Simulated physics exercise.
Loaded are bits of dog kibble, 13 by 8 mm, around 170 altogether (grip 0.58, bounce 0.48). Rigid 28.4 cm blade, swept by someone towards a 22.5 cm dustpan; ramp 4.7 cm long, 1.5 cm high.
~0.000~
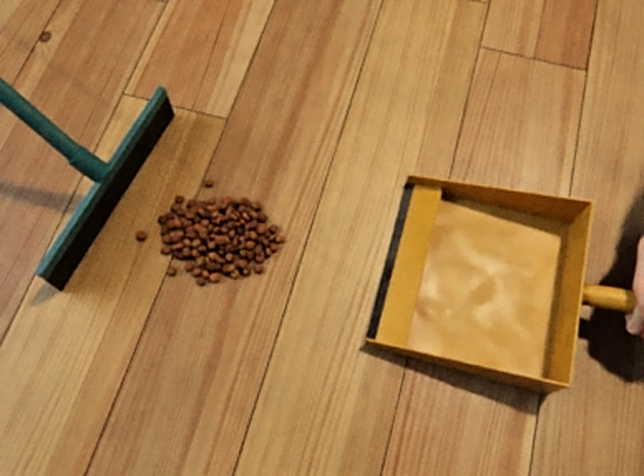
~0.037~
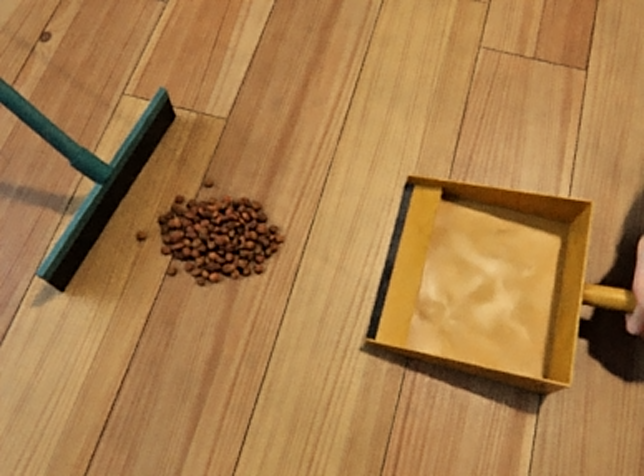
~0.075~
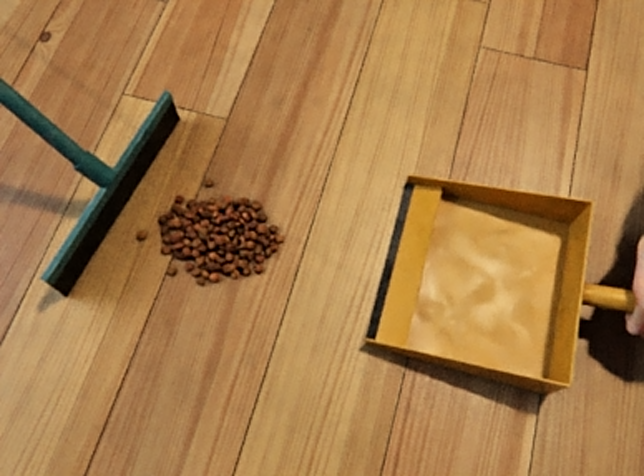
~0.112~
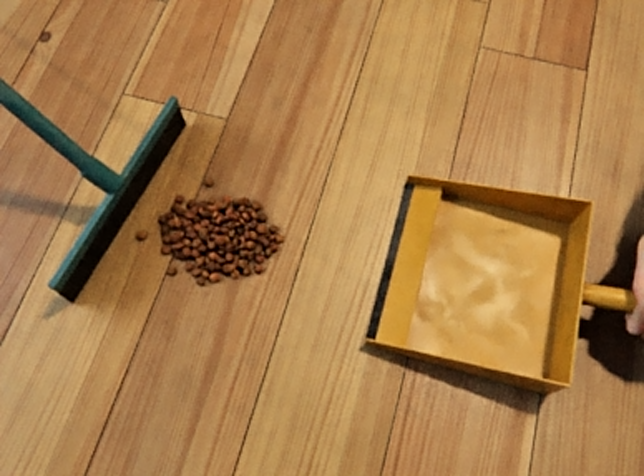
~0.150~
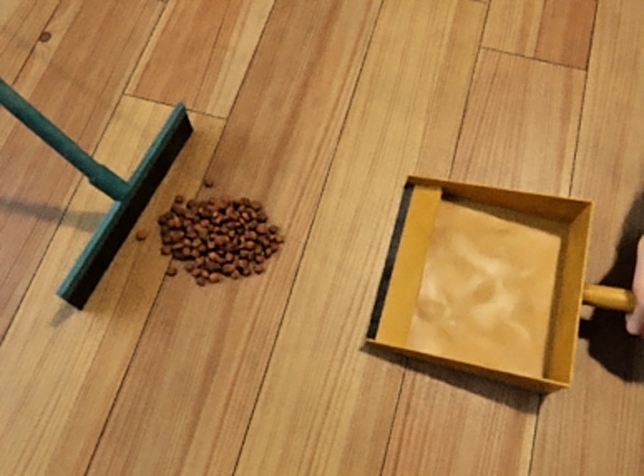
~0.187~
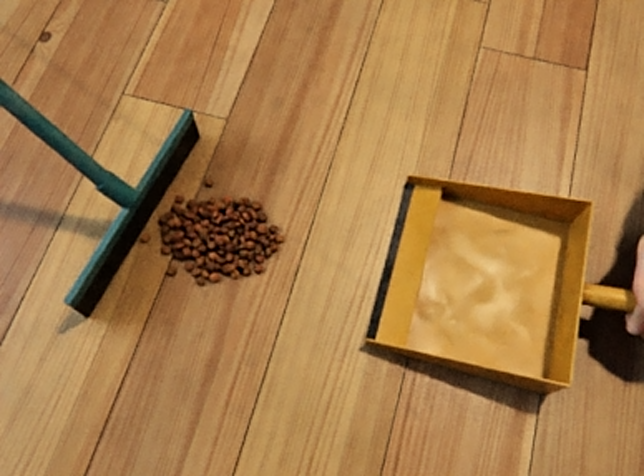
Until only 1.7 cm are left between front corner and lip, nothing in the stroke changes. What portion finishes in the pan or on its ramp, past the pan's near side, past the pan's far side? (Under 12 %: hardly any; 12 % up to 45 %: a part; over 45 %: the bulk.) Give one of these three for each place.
Pan: A part; near side: The bulk; far side: Hardly any.
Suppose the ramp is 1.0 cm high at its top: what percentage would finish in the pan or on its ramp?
In that case roughly 20 percent.
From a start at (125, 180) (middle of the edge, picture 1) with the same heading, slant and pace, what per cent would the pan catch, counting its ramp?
15 per cent, roughly.
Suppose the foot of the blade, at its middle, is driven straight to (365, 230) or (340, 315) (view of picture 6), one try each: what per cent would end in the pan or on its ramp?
Some 15 per cent on the first try, 25 per cent on the second.
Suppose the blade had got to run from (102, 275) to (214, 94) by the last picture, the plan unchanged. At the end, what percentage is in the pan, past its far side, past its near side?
That ends as pan 10, far 0, and near 0.
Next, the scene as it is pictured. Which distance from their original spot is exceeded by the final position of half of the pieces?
Median: Approx. 24 cm.
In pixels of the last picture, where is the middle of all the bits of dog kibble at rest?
Close to pixel (360, 343).
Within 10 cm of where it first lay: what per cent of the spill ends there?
I'd guess some 5 per cent.
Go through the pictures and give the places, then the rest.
Blade from (43, 274) to (163, 94), moved 0.0 cm, 0 of the pieces shifted so far; middle of the pieces at (217, 238); pan at (487, 286), in the first picture.
Blade from (45, 276) to (164, 95), moved 0.3 cm, 0 of the pieces shifted so far; middle of the pieces at (217, 238), in the second picture.
Blade from (49, 280) to (168, 98), moved 1.1 cm, 0 of the pieces shifted so far; middle of the pieces at (217, 238), in the third picture.
Blade from (56, 287) to (175, 104), moved 2.3 cm, 0 of the pieces shifted so far; middle of the pieces at (217, 238), in the fourth picture.
Blade from (64, 295) to (182, 110), moved 3.8 cm, 0 of the pieces shifted so far; middle of the pieces at (217, 238), in the fifth picture.
Blade from (72, 303) to (190, 116), moved 5.2 cm, 1 of the pieces shifted so far; middle of the pieces at (217, 238); pan at (487, 286). The blade's pace is about 0.38 m/s, heading 26 degrees towards the viewer's side, in the sixth picture.
After 0.58 s, middle of the blade 18 cm from the lip; 0 % over the lip, far side 0 %, near side 10 %.
After 0.84 s, middle of the blade 9 cm from the lip; 0 % over the lip, far side 0 %, near side 35 %.
After 1.20 s, middle of the blade 4 cm from the lip; 20 % over the lip, far side 0 %, near side 50 %.
At rest (1.5 s), pan 20 %, near side 50 %, far side 0 %, in front of the lip or behind the blade 30 %.
